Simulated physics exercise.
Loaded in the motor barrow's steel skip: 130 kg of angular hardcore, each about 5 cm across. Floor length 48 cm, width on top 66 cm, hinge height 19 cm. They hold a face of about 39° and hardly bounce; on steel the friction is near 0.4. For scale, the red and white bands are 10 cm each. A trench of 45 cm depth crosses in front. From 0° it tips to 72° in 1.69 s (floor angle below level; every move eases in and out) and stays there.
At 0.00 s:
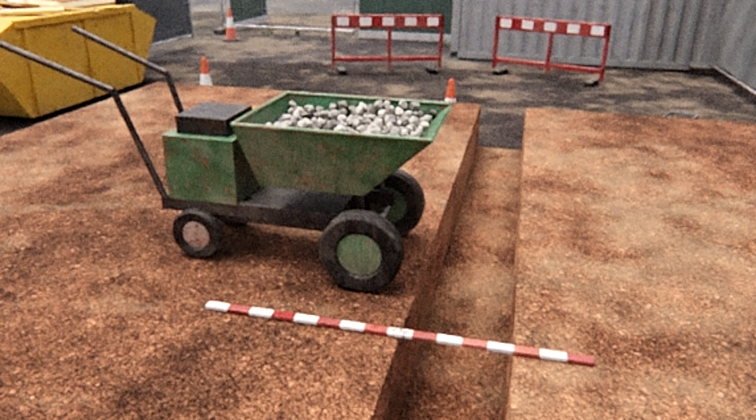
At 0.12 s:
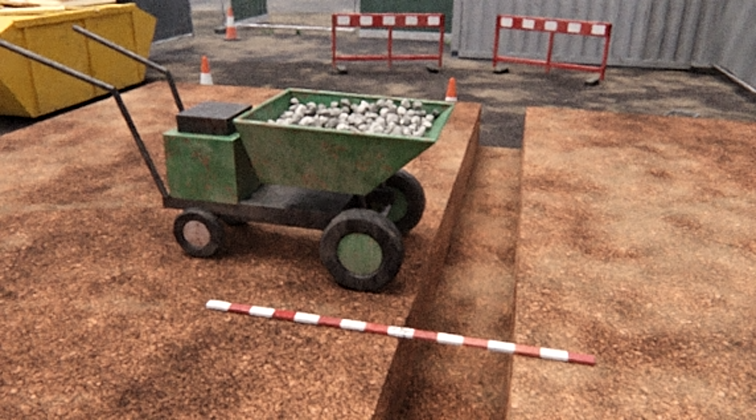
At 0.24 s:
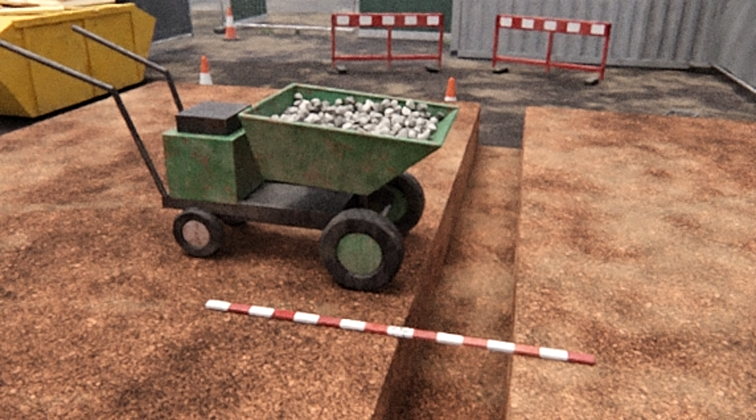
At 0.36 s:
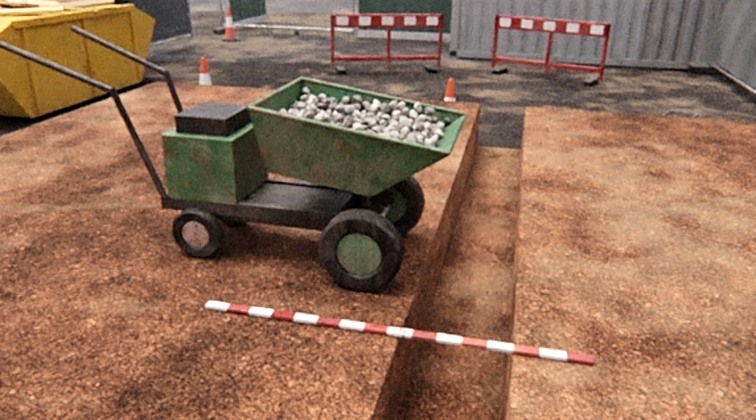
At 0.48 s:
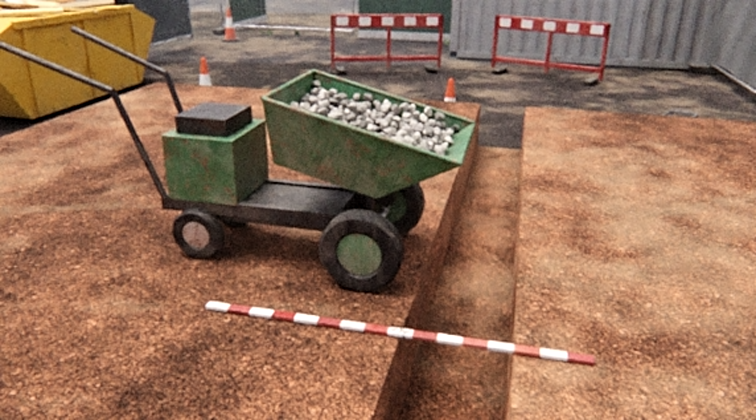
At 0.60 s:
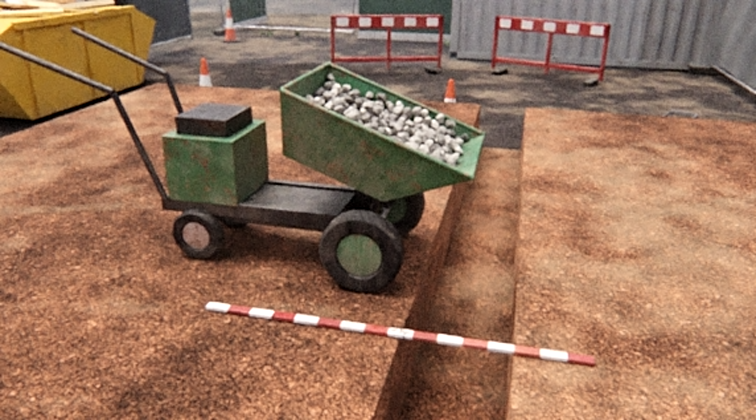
A green motor barrow's skip full of grey stones tilts steadily toward the trench at right.
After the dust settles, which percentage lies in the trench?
About 24 per cent.
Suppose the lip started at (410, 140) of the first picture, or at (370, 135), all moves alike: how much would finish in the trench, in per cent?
About 80 and 100 per cent.
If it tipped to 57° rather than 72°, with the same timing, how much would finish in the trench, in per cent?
In that case some 25 per cent.
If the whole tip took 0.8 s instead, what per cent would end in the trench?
In that case some 20 per cent.
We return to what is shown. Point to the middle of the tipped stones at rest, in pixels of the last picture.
Around (536, 278).
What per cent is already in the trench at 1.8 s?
Some 10 per cent.
After 1.3 s the floor is at 61°; 100 % in the skip; the foremost stones are at (514, 249).
After 1.8 s the floor is at 72°; 62 % in the skip, 11 % in the trench, 27 % past the trench; the foremost stones are at (606, 283).
After 2.1 s the floor is at 72°; 40 % in the skip, 19 % in the trench, 42 % past the trench; the foremost stones are at (642, 287).
After 4.1 s the floor is at 72°; 34 % in the skip, 24 % in the trench, 42 % past the trench; the foremost stones are at (645, 294).
